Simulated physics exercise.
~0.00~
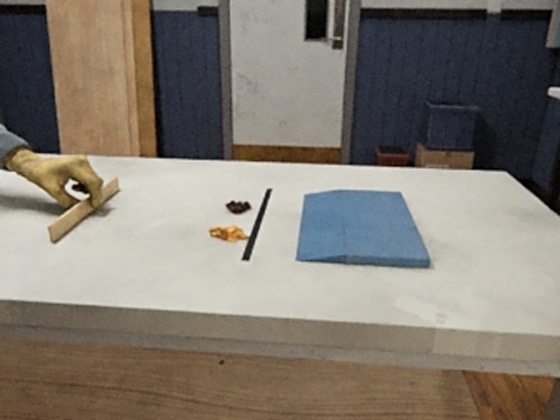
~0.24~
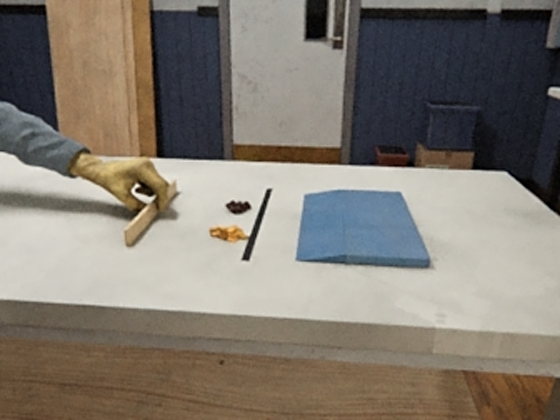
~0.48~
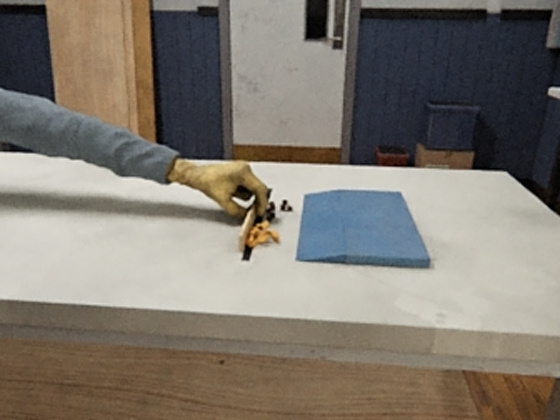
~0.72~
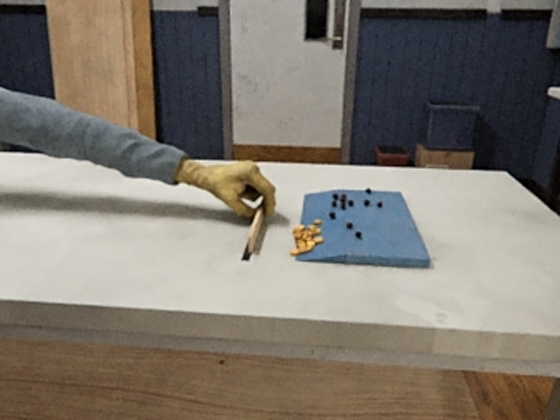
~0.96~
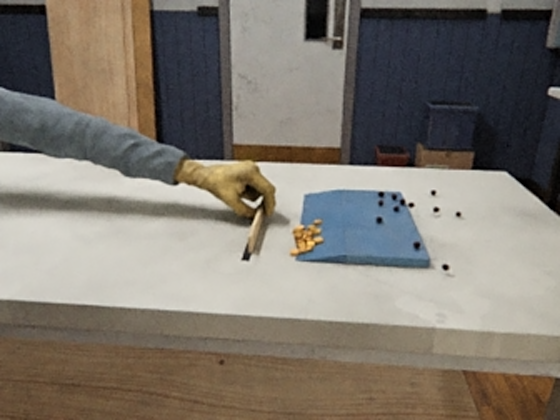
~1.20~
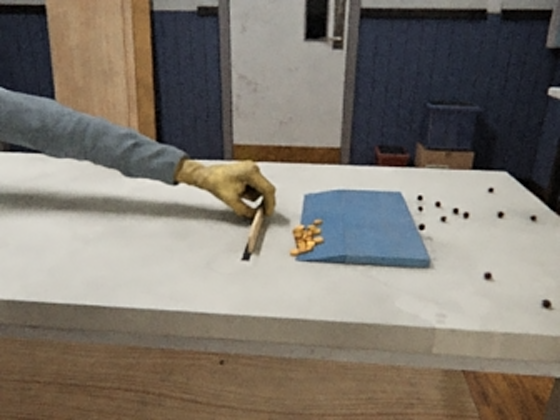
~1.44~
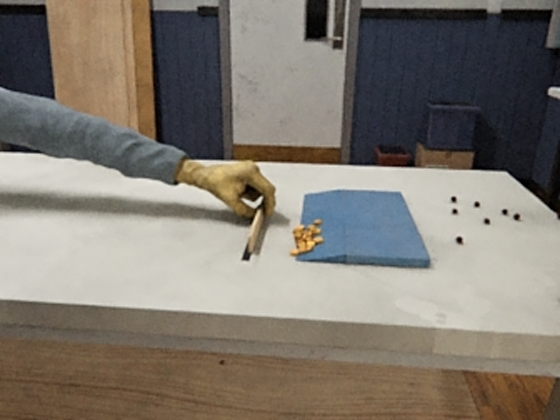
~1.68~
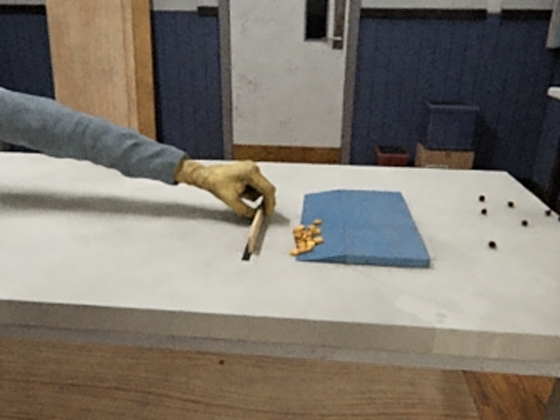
In a room with blue panelled walls, a gloved hand holds a strip of wood upright on a pale table, left of two small piles, one dark and one orange. The hand sweeps the strip right into both piles, pushing them towards a low blue wedge, and stops at the black tape. The dark pieces scatter up over the wedge and roll off its far side. The orange pieces slide only to its near edge and settle there in a cluster. Some dark pieces leave the table's right side, and the rest end spread beyond the wedge.
